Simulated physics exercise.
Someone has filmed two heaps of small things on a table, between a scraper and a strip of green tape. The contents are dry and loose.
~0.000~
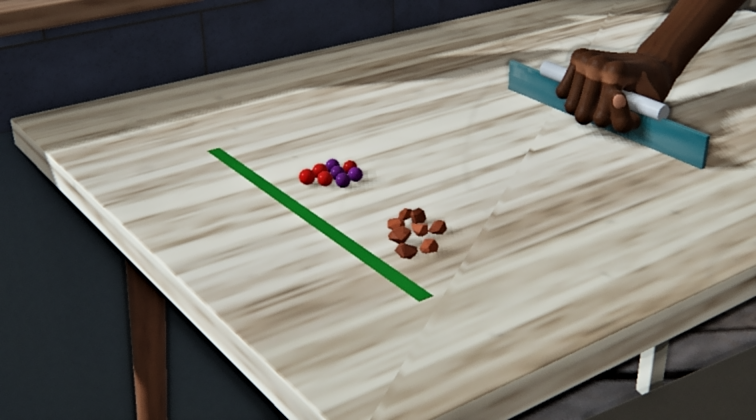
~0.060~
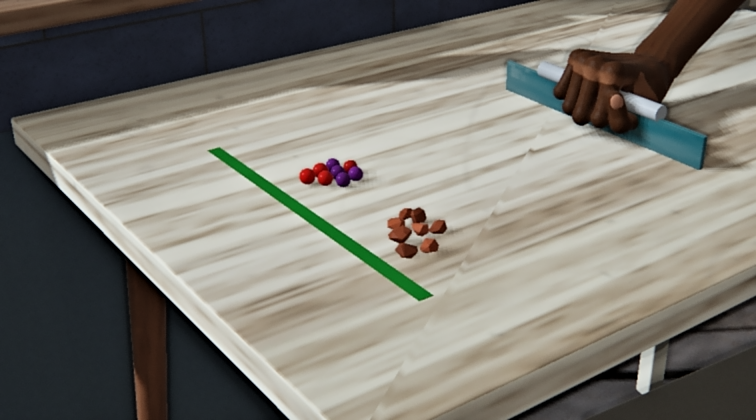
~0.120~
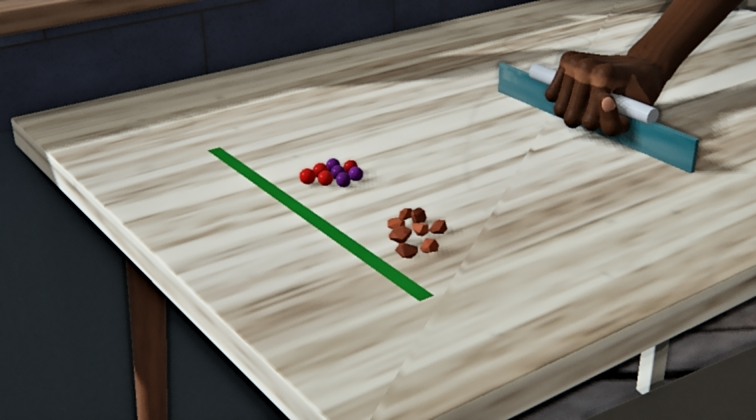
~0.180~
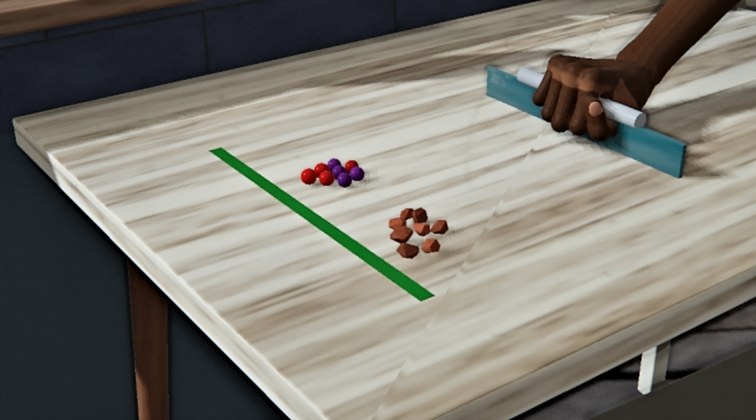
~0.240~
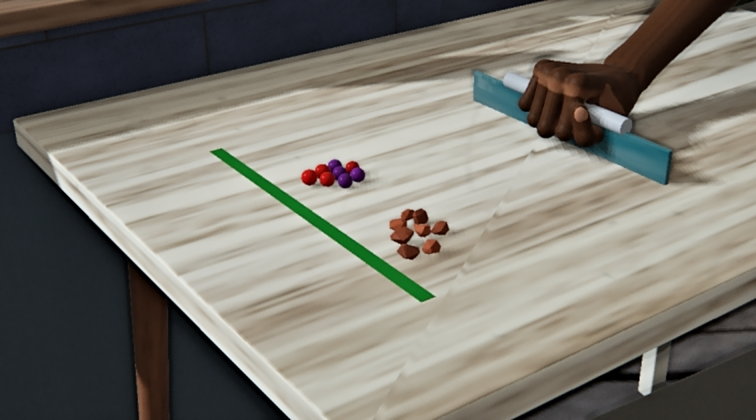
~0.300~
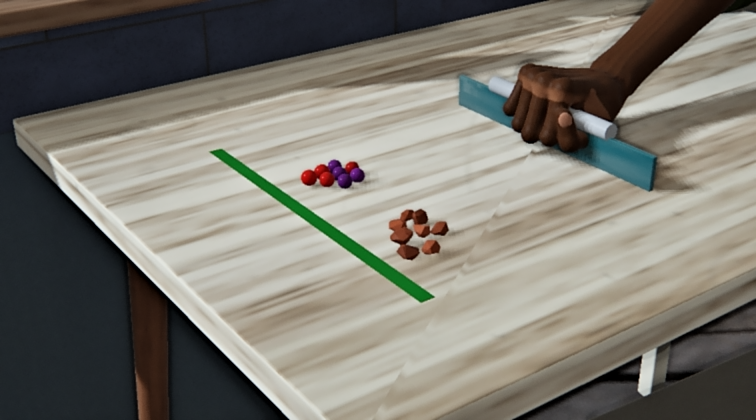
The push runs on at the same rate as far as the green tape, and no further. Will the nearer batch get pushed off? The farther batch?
Nearer batch: It stays on top. Farther batch: It loses pieces over the edge.
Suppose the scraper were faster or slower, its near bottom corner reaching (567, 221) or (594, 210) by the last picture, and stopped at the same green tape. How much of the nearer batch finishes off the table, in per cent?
First some 0, then 0 per cent.
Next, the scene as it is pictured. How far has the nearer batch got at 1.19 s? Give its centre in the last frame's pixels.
At about (336, 259).
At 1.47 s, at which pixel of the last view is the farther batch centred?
Close to (171, 236).
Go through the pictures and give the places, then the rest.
Scraper at (691, 145), at rest; green tape at (222, 155), well back from the edge; edge at (163, 265); nearer batch at (418, 229), a few bits of crushed brick; farther batch at (338, 173), a few gumballs, in the first picture.
Scraper at (688, 146); farther batch at (338, 173), in the second picture.
Scraper at (680, 149); nearer batch at (419, 228), in the third picture.
Scraper at (667, 154); farther batch at (339, 173), in the fourth picture.
Scraper at (653, 160); nearer batch at (420, 229), in the fifth picture.
Scraper at (638, 166); green tape at (224, 156); edge at (165, 266); nearer batch at (420, 230); farther batch at (340, 174), in the sixth picture.
After 0.73 s, scraper still moving, near (431, 147); nearer batch all on the table, its front near (407, 250); farther batch all on the table, its front near (309, 178).
After 1.19 s, scraper stopped at the green tape; nearer batch all on the table, its front near (334, 274); farther batch all on the table, its front near (240, 208).
After 1.47 s, scraper stopped at the green tape; nearer batch all on the table, its front near (333, 275); farther batch all on the table, its front near (151, 243).
At rest (2.0 s), scraper stopped at the green tape; nearer batch all on the table, its front near (333, 275); farther batch all over the edge.
